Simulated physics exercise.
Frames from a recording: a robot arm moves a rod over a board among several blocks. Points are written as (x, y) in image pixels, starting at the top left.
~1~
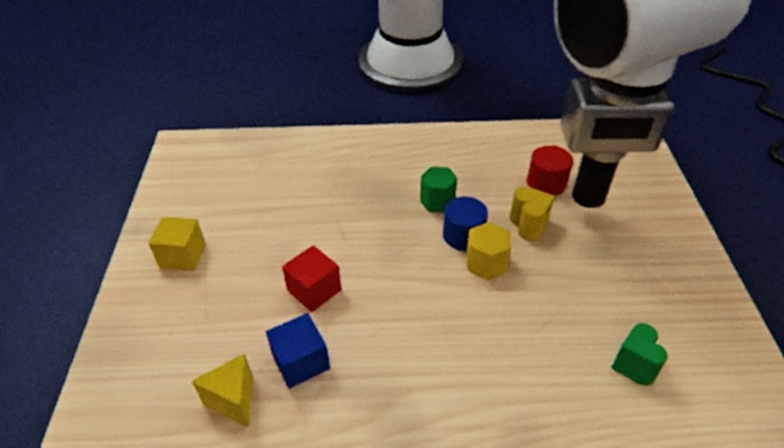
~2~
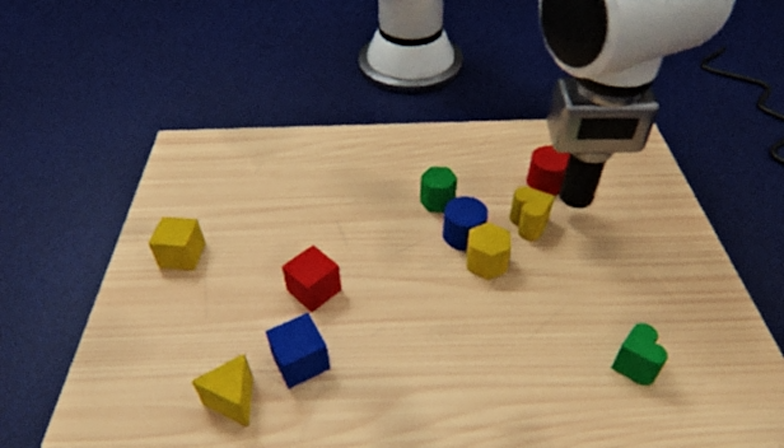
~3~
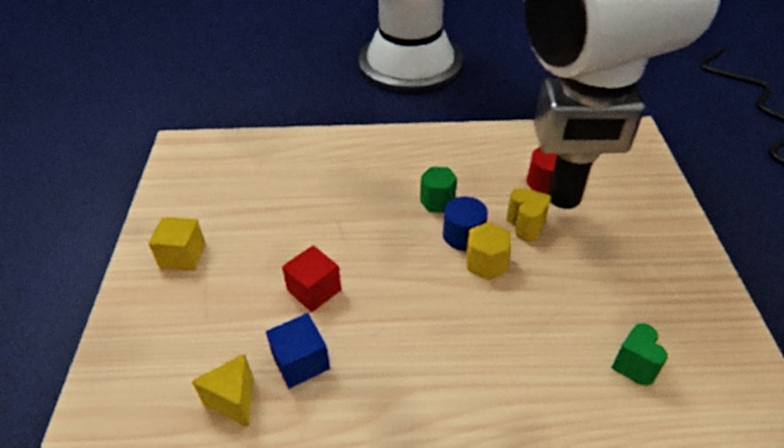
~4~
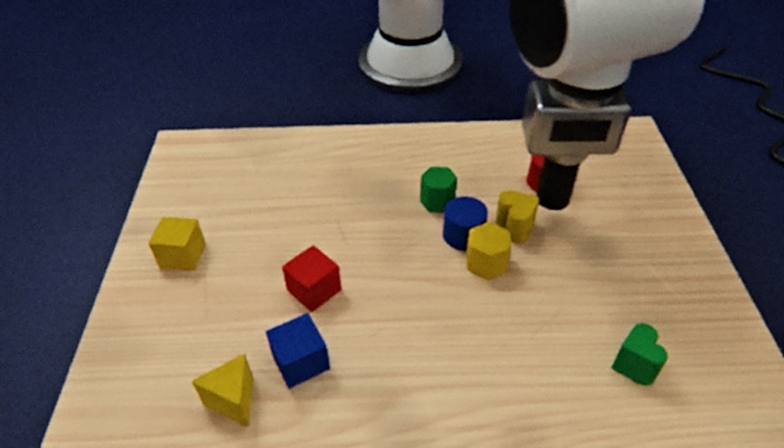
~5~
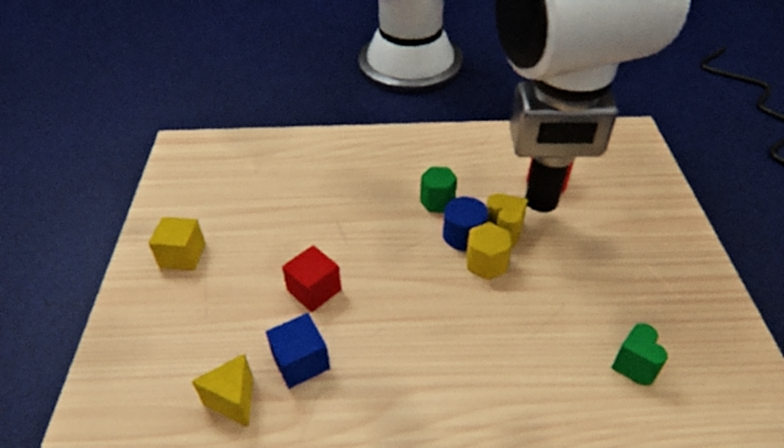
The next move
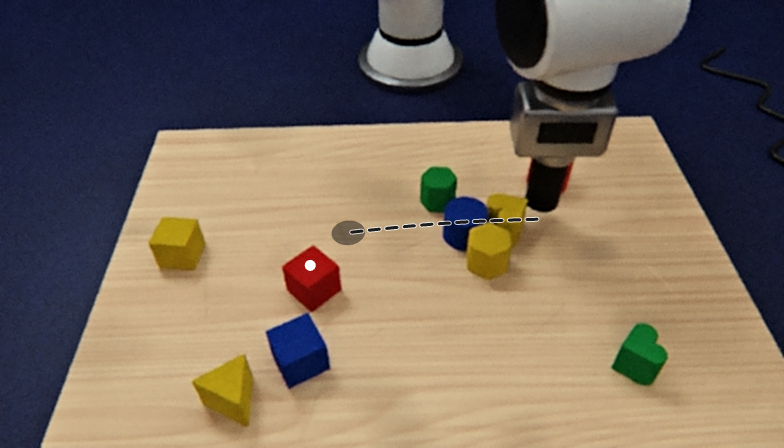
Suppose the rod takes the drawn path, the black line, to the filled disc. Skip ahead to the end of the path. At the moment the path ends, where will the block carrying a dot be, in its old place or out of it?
By the end it is where it was.
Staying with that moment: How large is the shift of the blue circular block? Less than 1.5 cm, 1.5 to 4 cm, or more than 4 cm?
Displaced more than 4 cm.
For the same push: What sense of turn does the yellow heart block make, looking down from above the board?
It swings round anticlockwise.
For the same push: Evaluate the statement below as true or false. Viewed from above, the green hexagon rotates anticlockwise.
False.
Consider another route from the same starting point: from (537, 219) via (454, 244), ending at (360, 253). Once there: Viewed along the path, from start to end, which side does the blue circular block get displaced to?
Goes right.
The line goes from (537, 219) by way of (474, 222) and (412, 226) to (348, 233); the dot is on the red square block.
What follows on the original path. One third of the way, rod at (477, 204); blue circular block at (412, 222); yellow heart block at (443, 209).
Two thirds of the way, rod at (412, 208); green hexagon at (430, 176), turned 35° clockwise; blue circular block at (372, 245); yellow heart block at (386, 219), turned 45° anticlockwise.
At the end, rod at (347, 215); red square block unmoved; green hexagon at (430, 176), turned 35° clockwise; blue circular block at (363, 254); yellow heart block at (339, 233), turned 110° anticlockwise.
